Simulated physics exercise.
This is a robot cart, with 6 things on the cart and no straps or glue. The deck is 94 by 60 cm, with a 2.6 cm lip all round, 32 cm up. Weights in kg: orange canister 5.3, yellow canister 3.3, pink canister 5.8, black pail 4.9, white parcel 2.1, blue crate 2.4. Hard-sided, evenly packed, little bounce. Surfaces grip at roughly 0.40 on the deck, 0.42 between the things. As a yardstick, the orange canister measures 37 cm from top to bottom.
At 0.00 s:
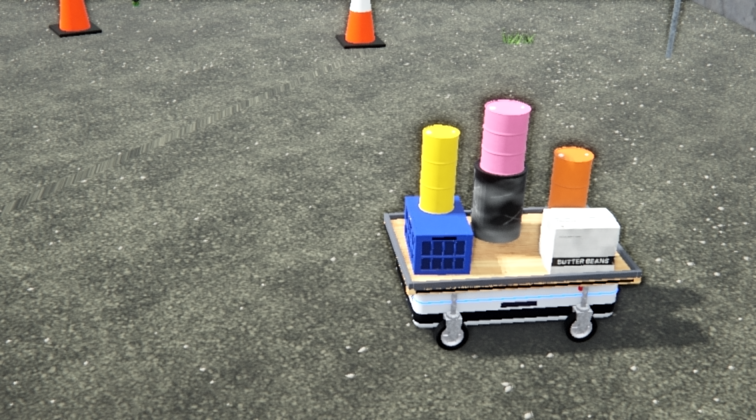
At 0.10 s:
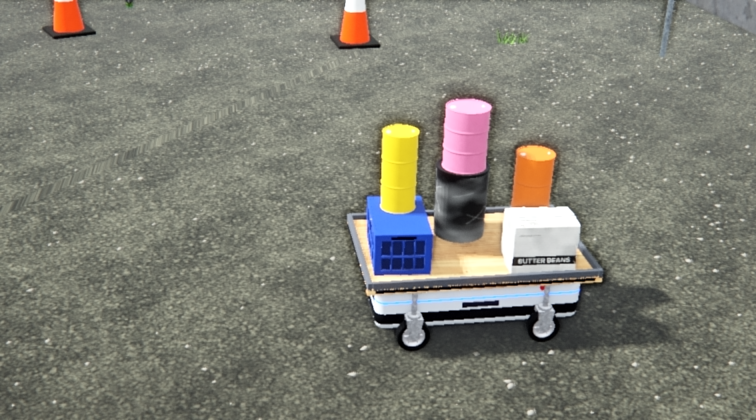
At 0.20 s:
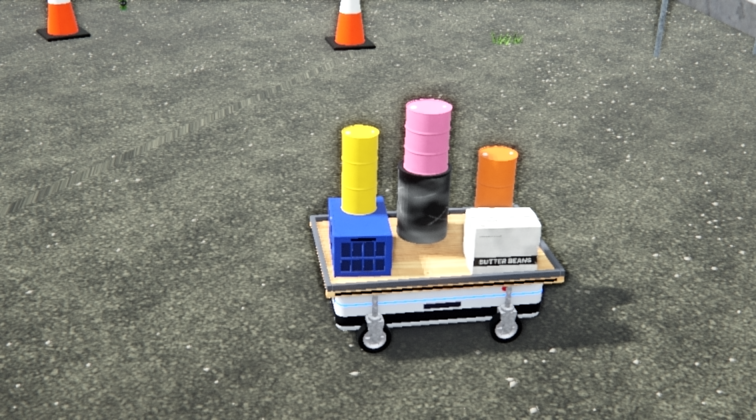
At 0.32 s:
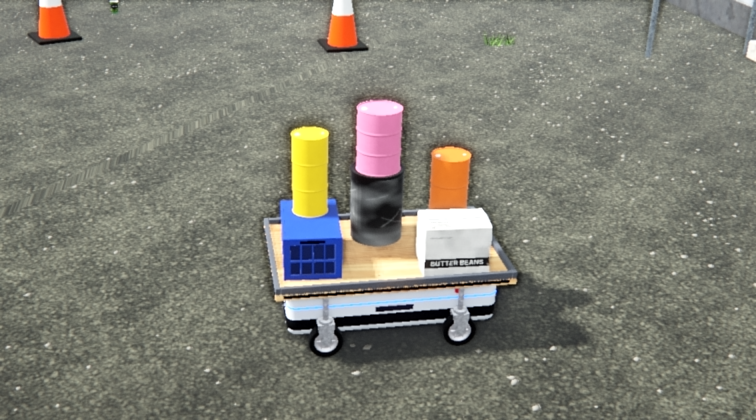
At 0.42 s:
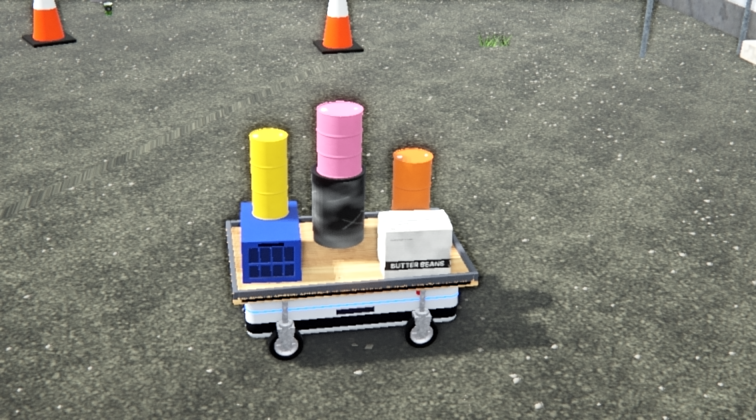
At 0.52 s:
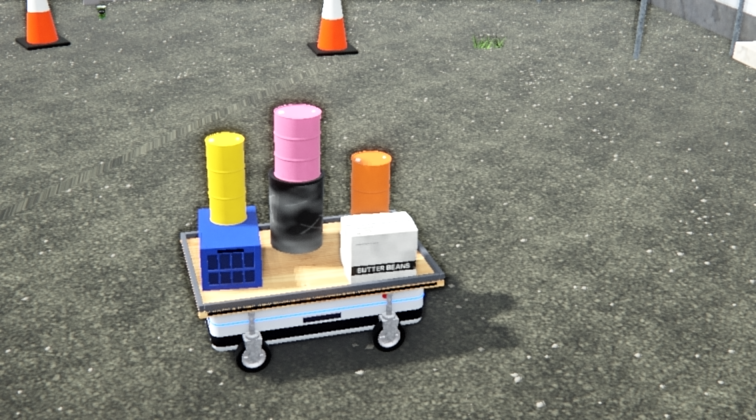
On grey tarmac near traffic cones, a cart rolls left carrying stacked coloured canisters, a blue crate and a white box.
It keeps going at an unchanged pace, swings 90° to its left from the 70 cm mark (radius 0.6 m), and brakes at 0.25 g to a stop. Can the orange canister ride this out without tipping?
The orange canister falls over.
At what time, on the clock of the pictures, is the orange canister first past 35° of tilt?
At about 1.1 s.
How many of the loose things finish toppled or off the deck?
4 of them.
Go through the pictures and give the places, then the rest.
Cart 0 cm along; orange canister (569, 193); yellow canister (439, 170), in the first picture.
Cart 17 cm along; black pail (461, 199); white parcel (540, 240), in the second picture.
Cart 34 cm along; blue crate (359, 236); yellow canister (360, 170), in the third picture.
Cart 54 cm along; pink canister (379, 138); black pail (377, 202), in the fourth picture.
Cart 71 cm along; white parcel (414, 244); blue crate (271, 241), in the fifth picture.
Cart 88 cm along, turned 5°; orange canister (370, 199); yellow canister (227, 179) moved 4 cm, in the sixth picture.
After 0.82 s, cart 139 cm along, turned 52°; yellow canister and pink canister now off the deck; orange canister moved 8 cm near (235, 227); black pail 34° off upright.
After 1.12 s, cart 190 cm along, turned 90°; orange canister and black pail now off the deck; blue crate moved 13 cm.
After 1.62 s, cart 247 cm along, turned 90°; blue crate moved 7 cm.
In the end (2.3 s), off the deck and tipped over, orange canister, yellow canister, pink canister and black pail; the other 2 under 10 cm from the start.
